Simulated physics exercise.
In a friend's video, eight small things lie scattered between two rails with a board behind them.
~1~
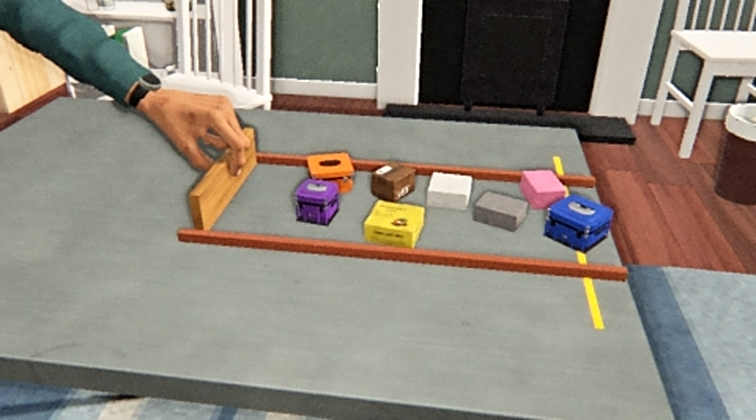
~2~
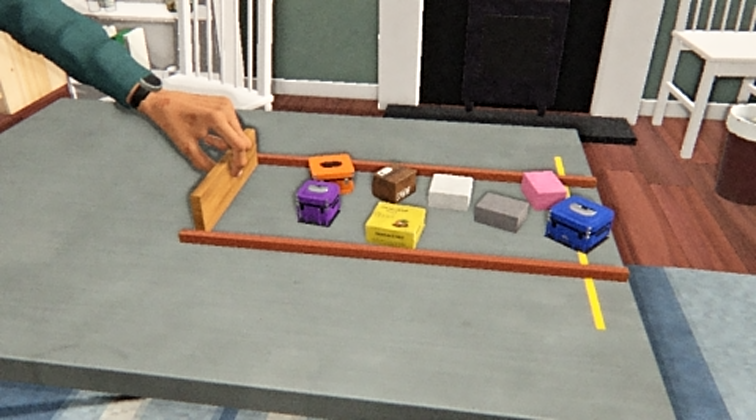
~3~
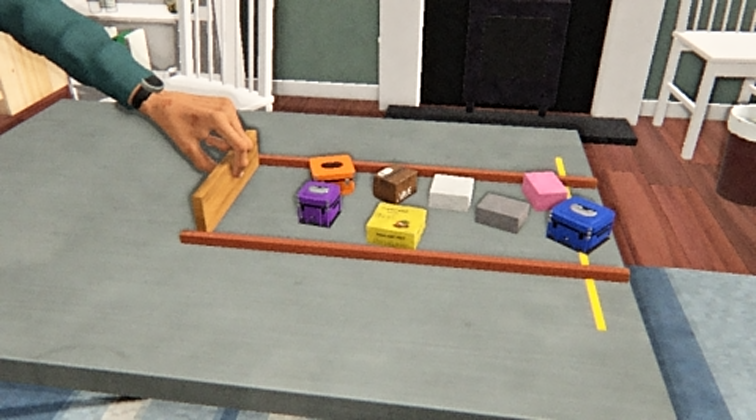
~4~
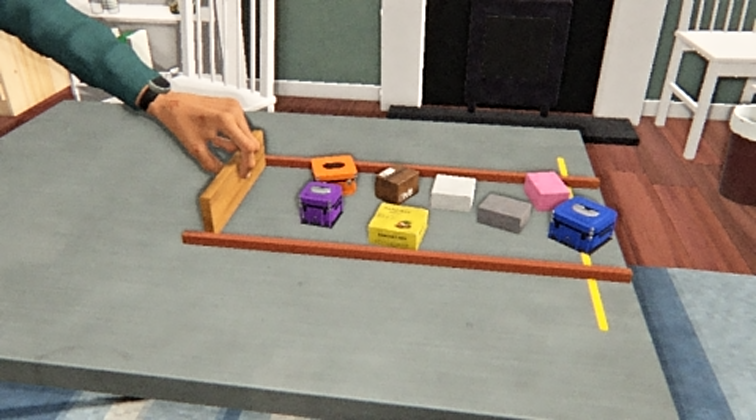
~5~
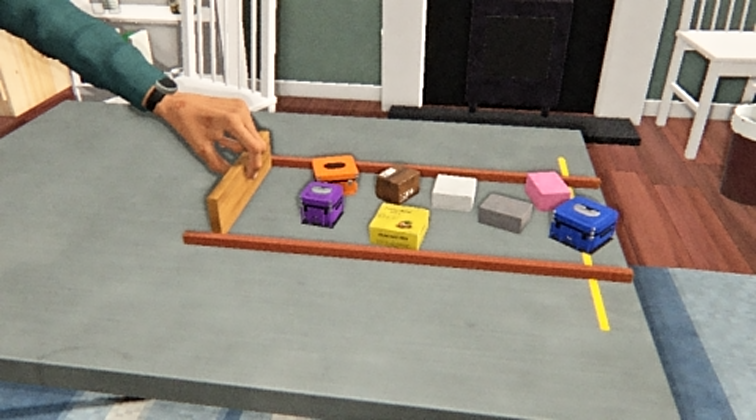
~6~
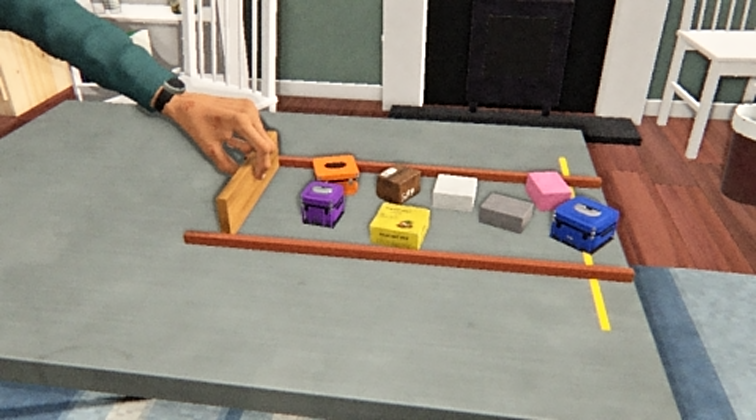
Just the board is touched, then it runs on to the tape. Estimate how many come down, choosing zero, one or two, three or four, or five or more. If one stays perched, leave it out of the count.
Turns out five or upwards get shoved off the end.
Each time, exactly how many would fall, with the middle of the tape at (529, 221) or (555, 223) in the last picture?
The first try gives 3, the second gives 3.
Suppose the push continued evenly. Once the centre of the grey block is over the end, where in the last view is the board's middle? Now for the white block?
Grey block over the end: About (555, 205). White block over the end: About (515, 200).
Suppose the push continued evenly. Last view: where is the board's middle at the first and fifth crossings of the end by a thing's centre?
First: Around (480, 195). Next: Around (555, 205).
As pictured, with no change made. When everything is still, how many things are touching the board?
In total, 2.
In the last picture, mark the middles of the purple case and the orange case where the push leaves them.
Answer: First (603, 223), after that (598, 197).
Early on, none off yet; blue case at rest near (584, 224); pink block at rest near (548, 191); grey block at rest near (506, 213).
A while later, none off yet; blue case at rest near (588, 225); pink block travelled a little near (568, 192); grey block travelled a little near (532, 219).
Further along, one off so far; blue case leaning a little near (637, 231); pink block in the air; grey block travelled well along near (586, 218).
Finally, the number that fall off is five or more; lost, brown box, yellow box, white block, grey block, pink block and blue case.
